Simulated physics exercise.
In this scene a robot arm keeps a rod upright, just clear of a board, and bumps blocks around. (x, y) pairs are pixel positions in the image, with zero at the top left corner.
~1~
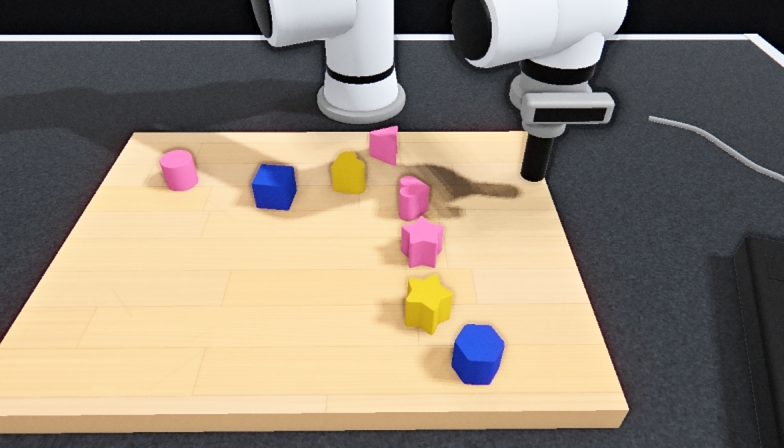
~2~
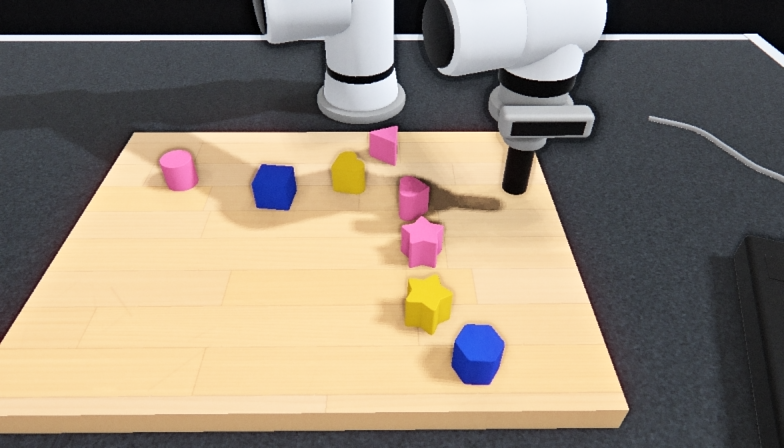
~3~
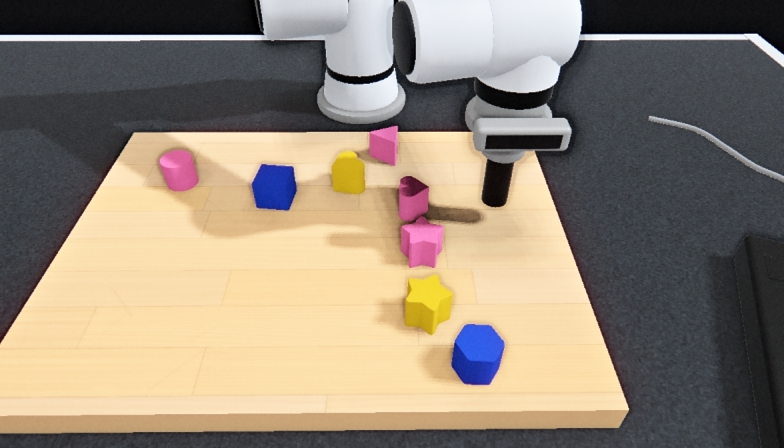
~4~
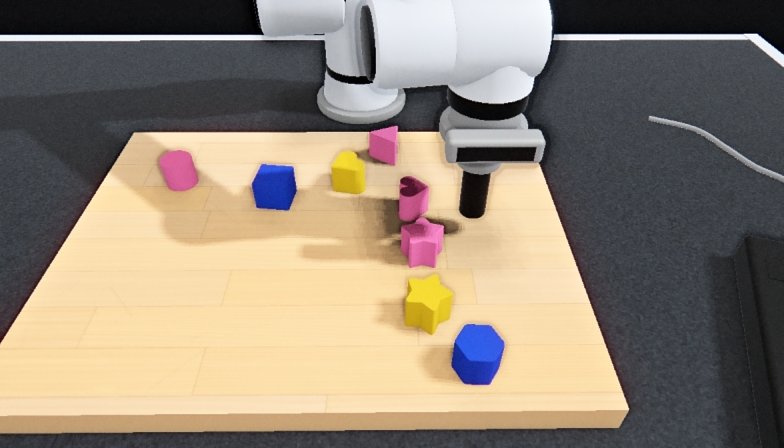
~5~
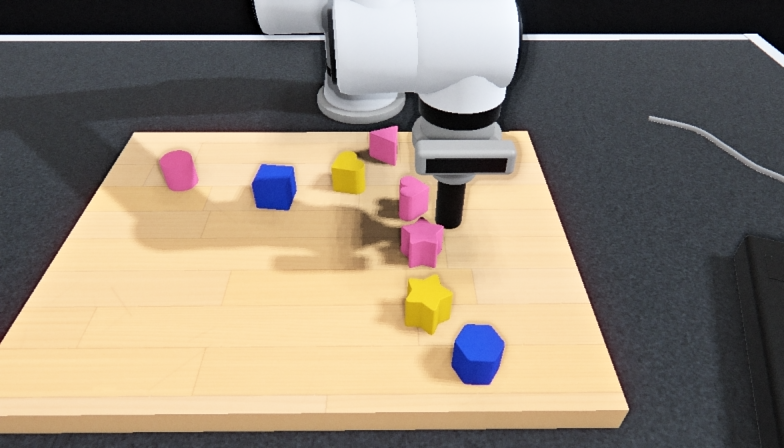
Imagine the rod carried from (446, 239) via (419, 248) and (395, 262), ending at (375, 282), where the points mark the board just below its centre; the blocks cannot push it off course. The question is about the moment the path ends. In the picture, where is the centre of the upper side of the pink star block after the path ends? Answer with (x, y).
I predict (370, 280).
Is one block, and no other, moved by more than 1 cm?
Yes, that is how it ends up.
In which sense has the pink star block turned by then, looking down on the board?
From the top: Counterclockwise.
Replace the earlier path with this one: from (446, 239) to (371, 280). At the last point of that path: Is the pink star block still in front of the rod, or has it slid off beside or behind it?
Most likely the pink star block stays ahead.
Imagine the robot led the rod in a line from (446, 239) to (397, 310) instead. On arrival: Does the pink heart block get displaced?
It seems not.
On the path given first. Halfway along, rod at (406, 237); pink star block at (395, 249), turned 15° anticlockwise.
At the end, rod at (374, 263); pink heart block unmoved; pink star block at (370, 280), turned 30° anticlockwise.
